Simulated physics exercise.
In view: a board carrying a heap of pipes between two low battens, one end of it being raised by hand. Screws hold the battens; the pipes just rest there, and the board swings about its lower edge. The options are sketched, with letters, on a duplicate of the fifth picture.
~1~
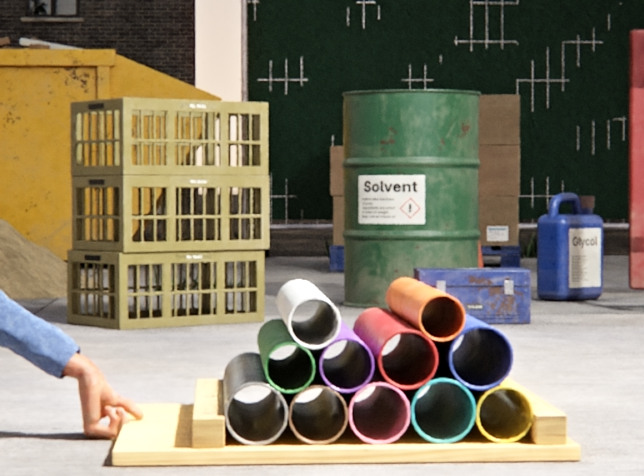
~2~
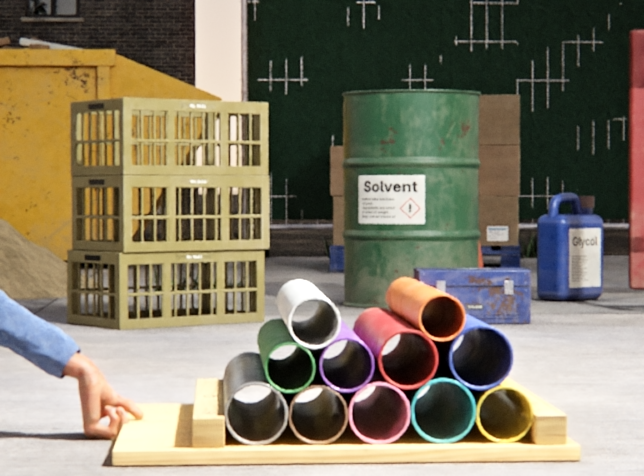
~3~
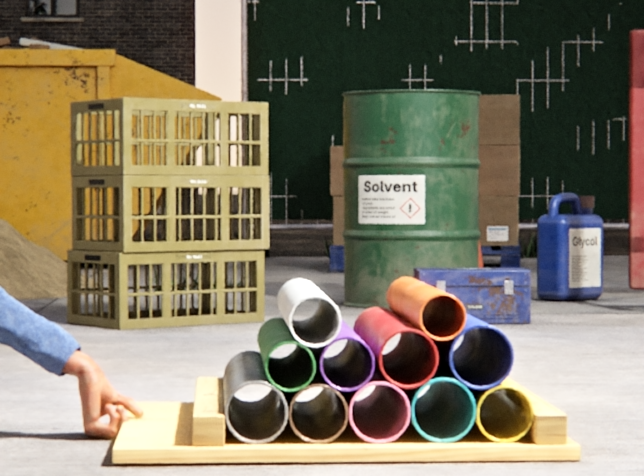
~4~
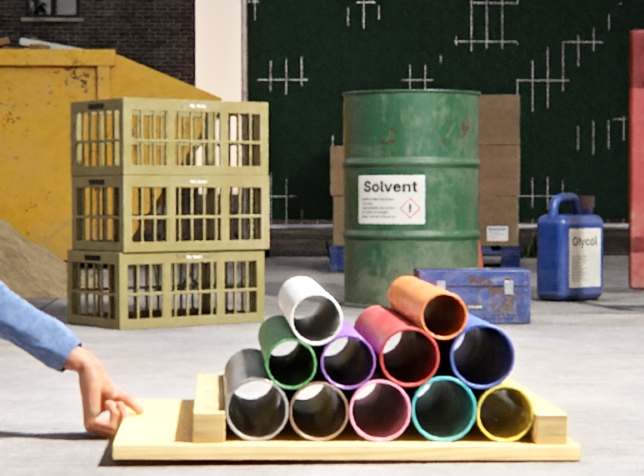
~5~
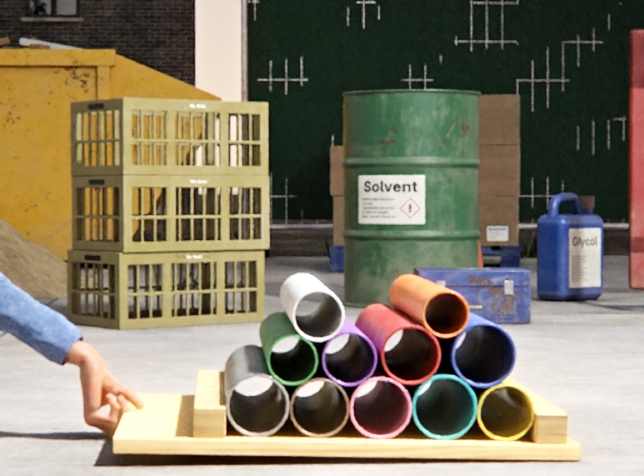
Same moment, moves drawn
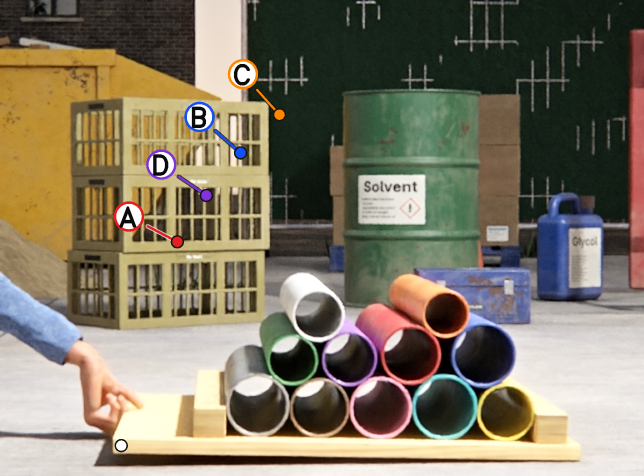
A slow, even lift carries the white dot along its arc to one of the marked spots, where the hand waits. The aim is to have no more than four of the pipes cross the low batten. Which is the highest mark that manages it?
The last mark within the limit is A.
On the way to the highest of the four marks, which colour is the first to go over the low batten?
It is the blue one.
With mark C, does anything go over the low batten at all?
Yes, at C.
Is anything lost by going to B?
Yes.
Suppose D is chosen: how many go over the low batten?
The count is six.
On the marked copy, A at (178, 242); B at (240, 153); C at (280, 115); D at (206, 195); the white dot at (121, 445).
Following A. Soon after the start, board at 16°.
Later, board at 28°.
In the end, board at 28°, two over the low batten (blue, orange).
As for the rest, B six over the low batten; C six over the low batten; D six over the low batten.
